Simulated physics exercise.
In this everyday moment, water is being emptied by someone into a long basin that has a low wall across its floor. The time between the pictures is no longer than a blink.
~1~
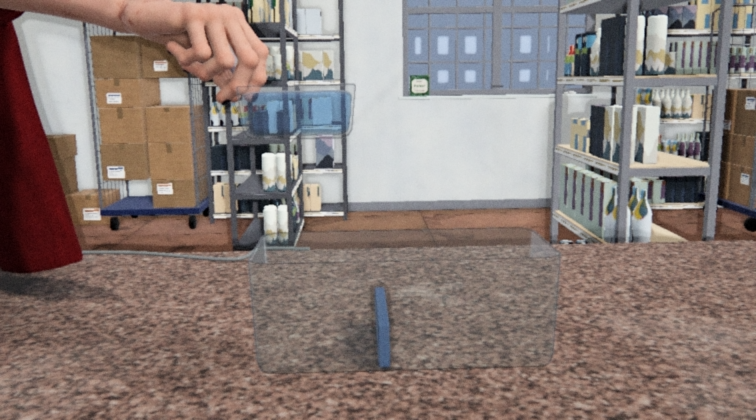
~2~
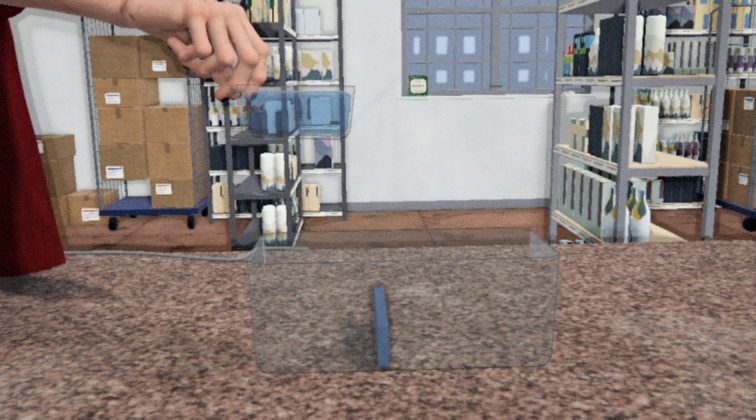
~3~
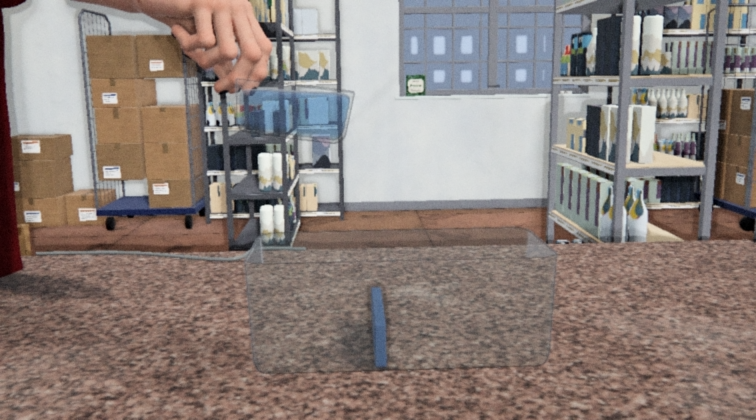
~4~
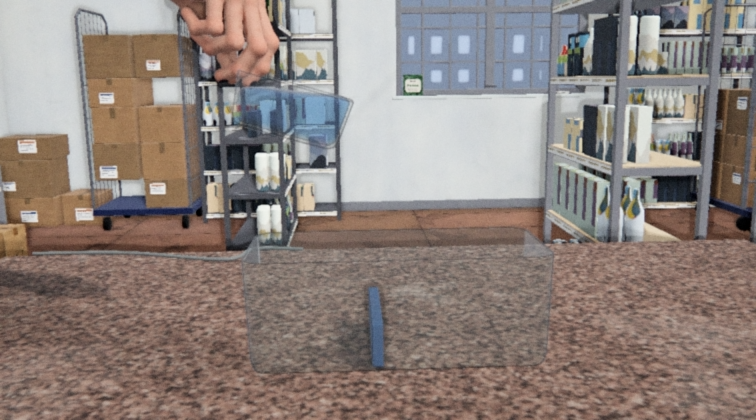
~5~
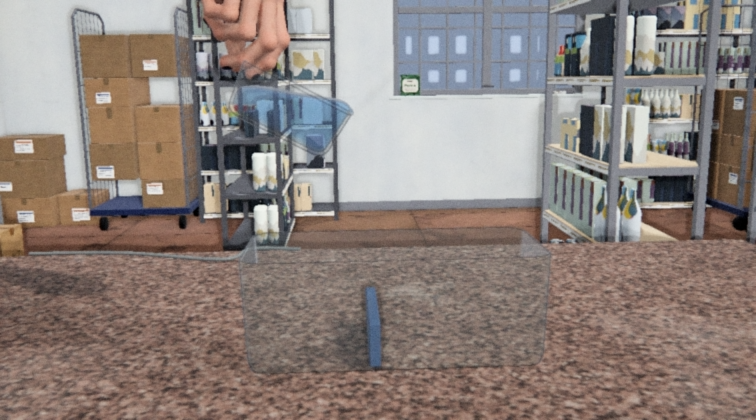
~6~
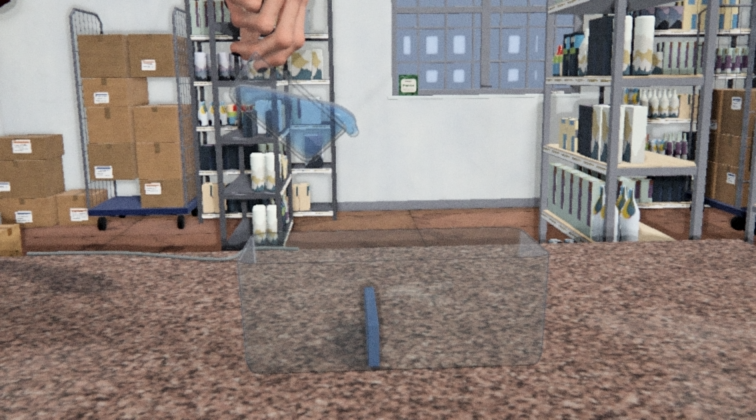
A hand held a small clear container of bluish water above a long see-through basin with a low blue wall inside, then tilted it steadily to the right until some water slipped over its edge.
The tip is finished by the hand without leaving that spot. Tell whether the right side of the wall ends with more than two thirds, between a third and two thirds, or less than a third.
The quantity right of the wall will come in past two thirds.
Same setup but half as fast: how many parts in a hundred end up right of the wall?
Roughly 80 in a hundred.
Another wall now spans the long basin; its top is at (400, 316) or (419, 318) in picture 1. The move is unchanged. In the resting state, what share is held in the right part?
Try one about 55 %, try two about 25 %.
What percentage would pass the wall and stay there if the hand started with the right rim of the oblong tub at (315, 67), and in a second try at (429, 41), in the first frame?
Close to 30 in a hundred, and close to 80 in a hundred.
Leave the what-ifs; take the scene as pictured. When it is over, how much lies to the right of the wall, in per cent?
Close to 75 in a hundred.
A moment on, the oblong tub is tipped right over and 5 per cent is still to pour, 3 is left of the wall and 60 right of it.
Next, the oblong tub is tipped right over and 0 per cent is still to pour, 18 is left of the wall and 78 right of it.
Then the oblong tub is tipped right over and 0 per cent is still to pour, 22 is left of the wall and 75 right of it.
Later the oblong tub is tipped right over and 0 per cent is still to pour, 22 is left of the wall and 76 right of it.
Finally, 22 per cent lies left of the wall, 76 right of it and 2 outside.
